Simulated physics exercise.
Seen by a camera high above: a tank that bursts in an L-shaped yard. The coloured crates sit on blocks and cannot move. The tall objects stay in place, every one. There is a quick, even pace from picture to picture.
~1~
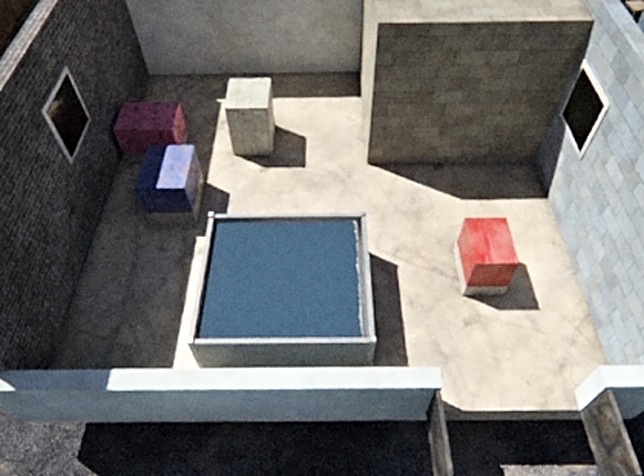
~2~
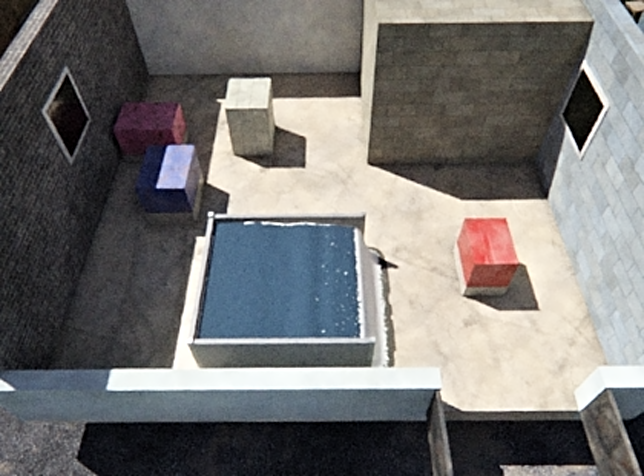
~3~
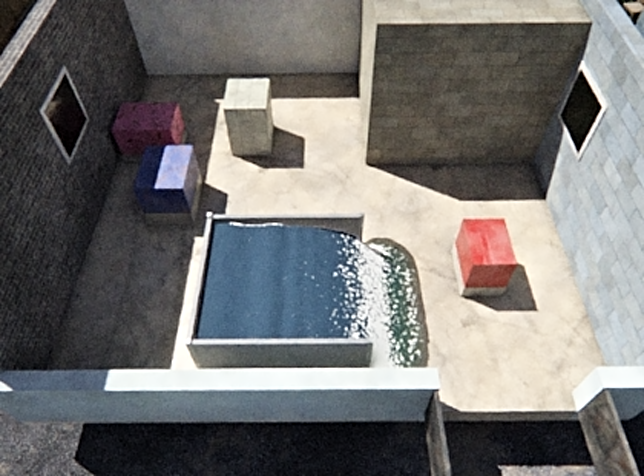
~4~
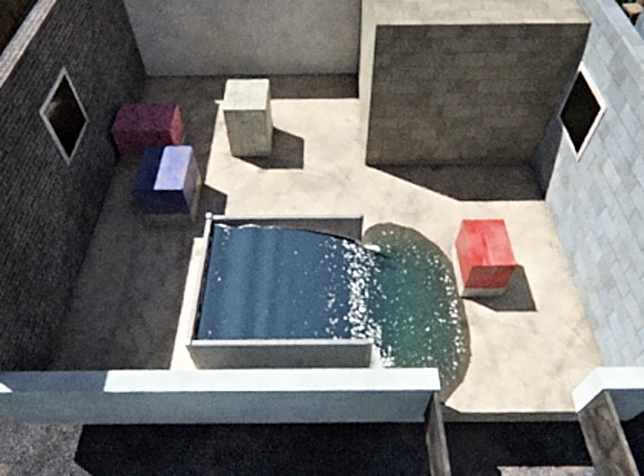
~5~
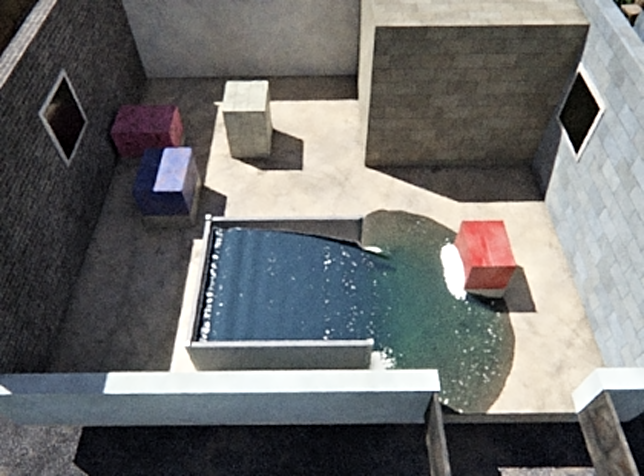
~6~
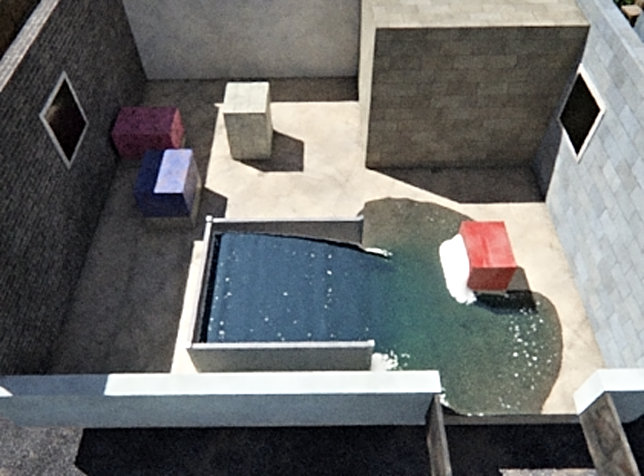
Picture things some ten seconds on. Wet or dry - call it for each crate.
Calls: Pink crate - dry; red crate - wet; blue crate - dry.
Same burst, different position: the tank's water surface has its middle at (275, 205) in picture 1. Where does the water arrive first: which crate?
My pick is the red crate.
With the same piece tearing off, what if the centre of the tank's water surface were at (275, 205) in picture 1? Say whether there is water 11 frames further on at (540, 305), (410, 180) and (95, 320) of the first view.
Submerged, submerged, untouched.
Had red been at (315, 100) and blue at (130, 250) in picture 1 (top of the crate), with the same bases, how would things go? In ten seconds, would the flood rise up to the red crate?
As for red crate, it stays clear.
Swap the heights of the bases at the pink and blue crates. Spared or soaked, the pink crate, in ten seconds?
Well, the pink crate stays untouched then.
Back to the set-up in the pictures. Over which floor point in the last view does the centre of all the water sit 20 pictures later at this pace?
I reckon somewhere around (433, 265).
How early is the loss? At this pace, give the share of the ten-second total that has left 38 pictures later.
About 75 per cent.
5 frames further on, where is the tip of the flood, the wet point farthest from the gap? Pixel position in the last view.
I'd say near (537, 185).
A moment on, water covers 30 % of the floor; the pink crate not reached, the red crate water round its plinth, the blue crate not reached.
Next, water covers 35 % of the floor; the pink crate not reached, the red crate water round its plinth, the blue crate not reached.
Then, water covers 45 % of the floor; the pink crate not reached, the red crate water round its plinth, the blue crate not reached.
Later, water covers 65 % of the floor; the pink crate water round its plinth, the red crate water round its plinth, the blue crate water round its plinth.
In the end, water covers 95 % of the floor; the pink crate stayed above the water, the red crate was topped, the blue crate stayed above the water.
